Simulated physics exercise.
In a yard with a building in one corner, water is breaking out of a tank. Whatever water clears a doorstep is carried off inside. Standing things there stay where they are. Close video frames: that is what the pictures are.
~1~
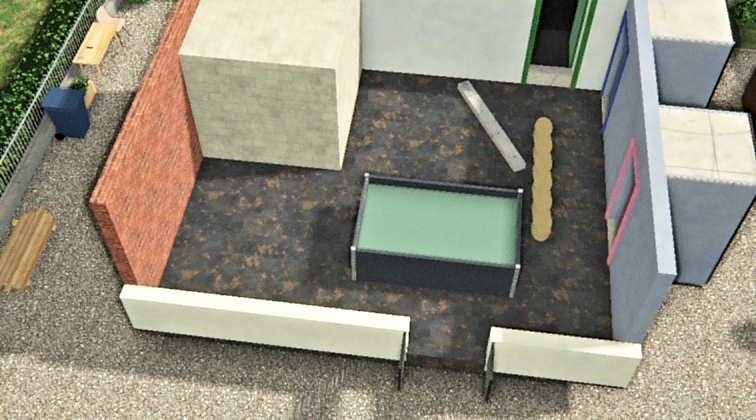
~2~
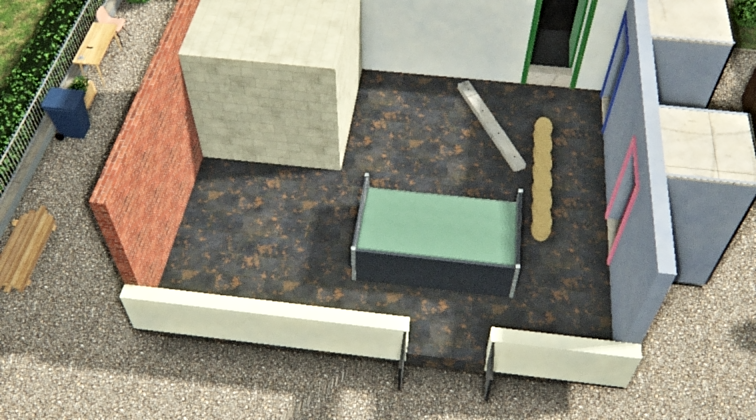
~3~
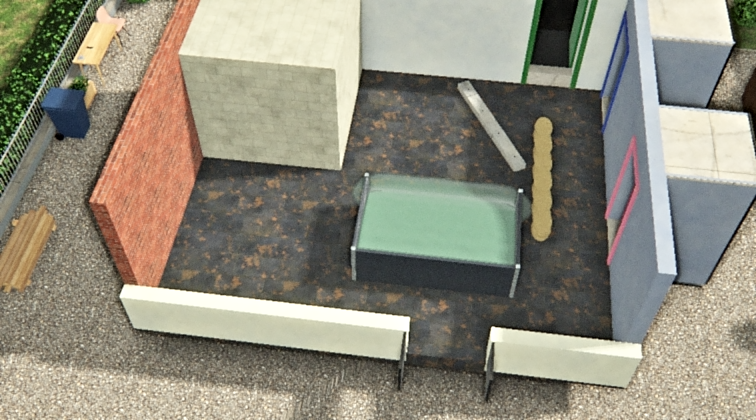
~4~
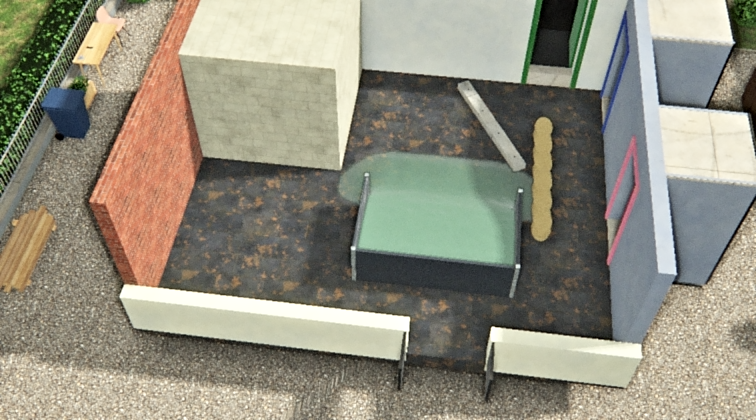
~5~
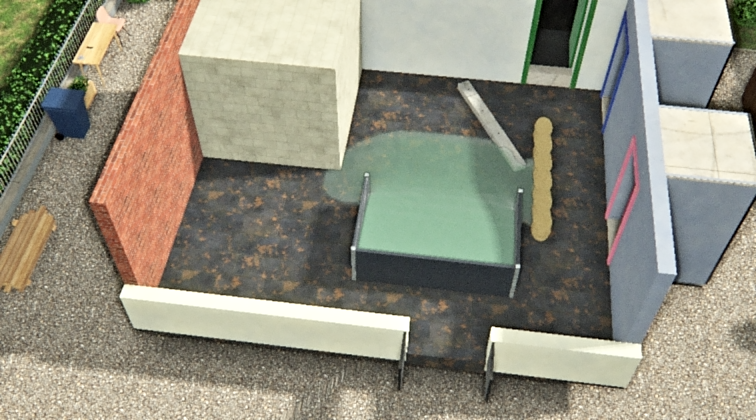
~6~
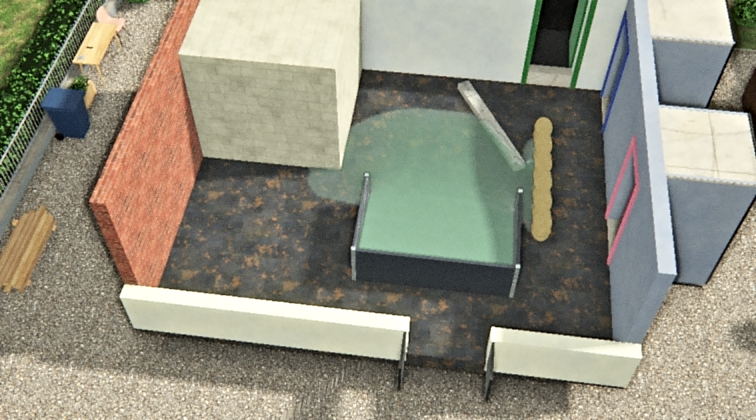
A walled yard held a dark tank of green water; the tank's far side disappeared, and the water poured out behind it, spreading steadily across the dark floor toward the pale block and back wall.
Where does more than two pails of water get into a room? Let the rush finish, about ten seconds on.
My prediction: The pink door will let through no more than two buckets; the blue door will let through over two buckets; the green door will let through no more than two buckets.
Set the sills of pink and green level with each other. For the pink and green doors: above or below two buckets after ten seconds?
The pink door remains below the limit and the green door exceeds the limit.
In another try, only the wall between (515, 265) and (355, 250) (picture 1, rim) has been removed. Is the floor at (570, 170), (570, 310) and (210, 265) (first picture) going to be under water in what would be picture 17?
In the order given: Untouched, swamped and swamped.
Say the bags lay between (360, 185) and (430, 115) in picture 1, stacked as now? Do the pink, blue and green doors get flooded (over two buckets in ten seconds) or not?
Pink door: Exceeds it; blue door: Exceeds it; green door: Falls short.
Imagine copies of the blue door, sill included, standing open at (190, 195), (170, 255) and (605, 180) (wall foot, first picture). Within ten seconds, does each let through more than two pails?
In sequence: Falls short, falls short, falls short.
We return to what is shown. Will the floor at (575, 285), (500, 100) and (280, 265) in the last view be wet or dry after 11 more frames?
First spot not wet, second inundated, third not wet.
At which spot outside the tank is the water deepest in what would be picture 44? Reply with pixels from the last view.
Check roughly (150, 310).
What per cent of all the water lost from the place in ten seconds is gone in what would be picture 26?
Share gone: About 30 %.
A moment on, water covers 35 % of the floor; the pink door not reached, the blue door not reached, the green door not reached.
Next, water covers 40 % of the floor; the pink door not reached, the blue door not reached, the green door wet at the sill, nothing in.
Then, water covers 45 % of the floor; the pink door not reached, the blue door over two buckets in, the green door wet at the sill, nothing in.
Later, water covers 85 % of the floor; the pink door wet at the sill, nothing in, the blue door far over two buckets in, the green door wet at the sill, nothing in.
In the end, water covers 90 % of the floor; the pink door under two buckets in, the blue door far over two buckets in, the green door wet at the sill, nothing in.
